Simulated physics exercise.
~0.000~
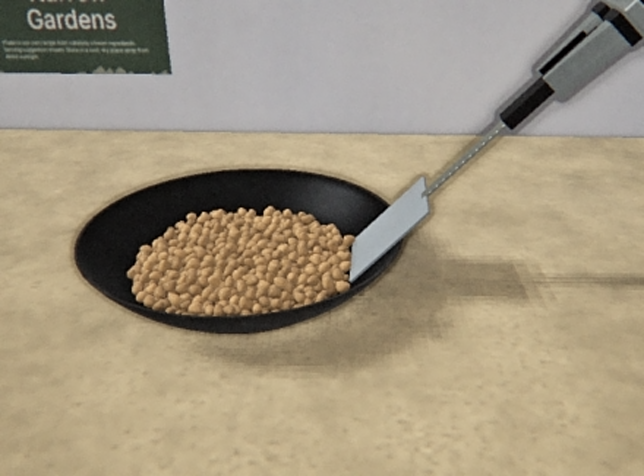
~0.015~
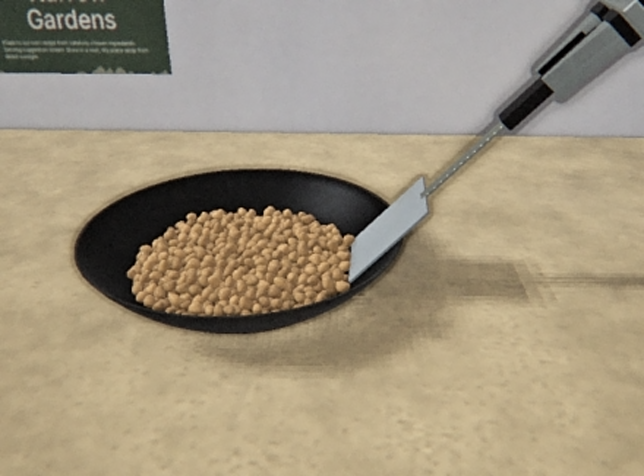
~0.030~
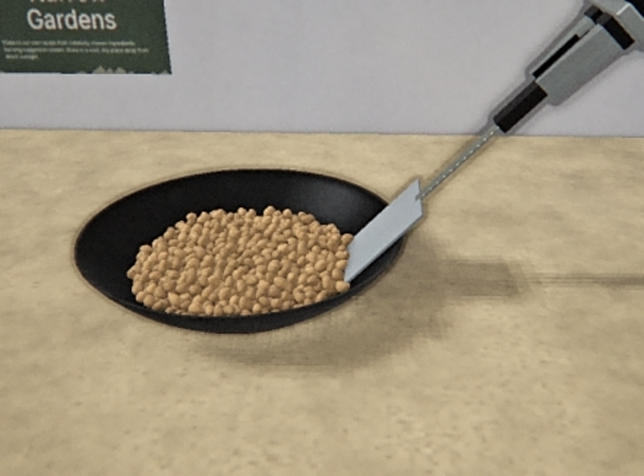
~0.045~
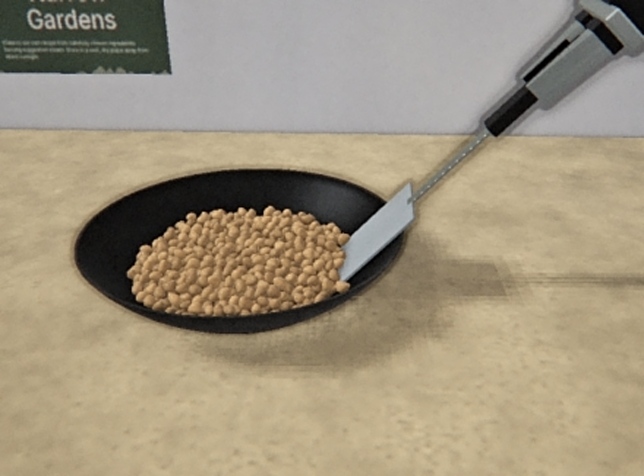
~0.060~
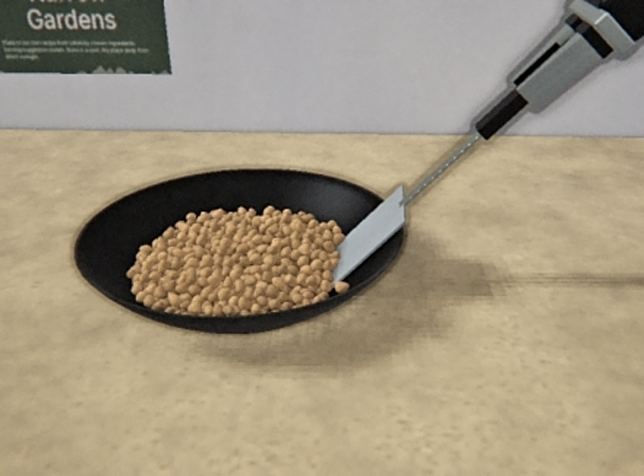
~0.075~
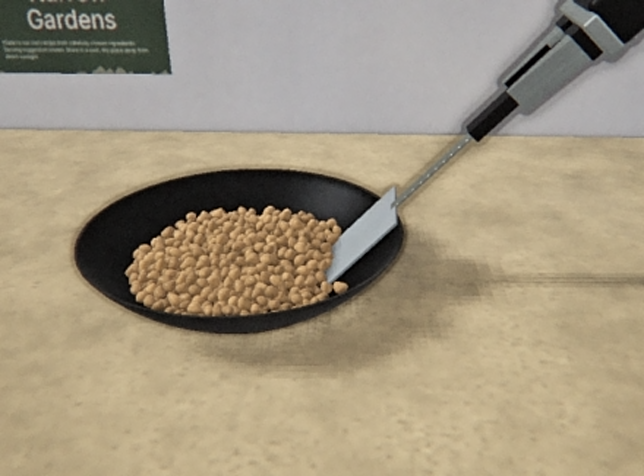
We see a black frying pan holding a heap of tan dried beans on a beige surface, while a gripper moves a turner slowly leftward inside the pan's right side, nudging the nearest beans slightly.
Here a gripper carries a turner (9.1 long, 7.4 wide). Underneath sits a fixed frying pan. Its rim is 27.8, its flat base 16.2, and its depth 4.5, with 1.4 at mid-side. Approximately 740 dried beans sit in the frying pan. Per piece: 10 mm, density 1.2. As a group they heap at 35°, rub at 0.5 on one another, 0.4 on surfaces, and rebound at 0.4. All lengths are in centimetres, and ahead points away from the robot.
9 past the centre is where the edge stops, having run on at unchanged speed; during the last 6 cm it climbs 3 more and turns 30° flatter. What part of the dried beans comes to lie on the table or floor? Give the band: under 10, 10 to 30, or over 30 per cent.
Under 10 per cent.
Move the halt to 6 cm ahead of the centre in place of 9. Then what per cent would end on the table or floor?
It would be near 0 per cent.
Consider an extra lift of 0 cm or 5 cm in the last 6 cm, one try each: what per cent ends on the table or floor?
I'd put it near 5 in a hundred, then near 5 in a hundred.
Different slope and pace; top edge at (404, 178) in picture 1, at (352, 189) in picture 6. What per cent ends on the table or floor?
Close to 15 in a hundred.
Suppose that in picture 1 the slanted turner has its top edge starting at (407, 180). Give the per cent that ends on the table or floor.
About 5%.
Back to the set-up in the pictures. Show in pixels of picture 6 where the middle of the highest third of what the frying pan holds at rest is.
Pixel estimate: About (133, 233).
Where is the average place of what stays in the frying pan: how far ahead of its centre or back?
It rests close to 4.5 centimetres ahead of centre.
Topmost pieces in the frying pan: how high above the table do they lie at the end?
Close to 6.5 centimetres high.
By 0.21 s, sloping 47°, highest piece 4 above the table; 742 in the frying pan.
By 0.34 s, sloping 37°, highest piece 5 above the table; 741 in the frying pan, 1 on the blade or in flight.
By 0.61 s, sloping 17°, highest piece 6 above the table; 716 in the frying pan, 25 on the table or floor, 1 on the blade or in flight.
By 1.66 s, sloping 17°, highest piece 6 above the table; 715 in the frying pan, 27 on the table or floor.
Final count, 715 in the frying pan, 27 on the table or floor. That is 4 % on the table or floor.
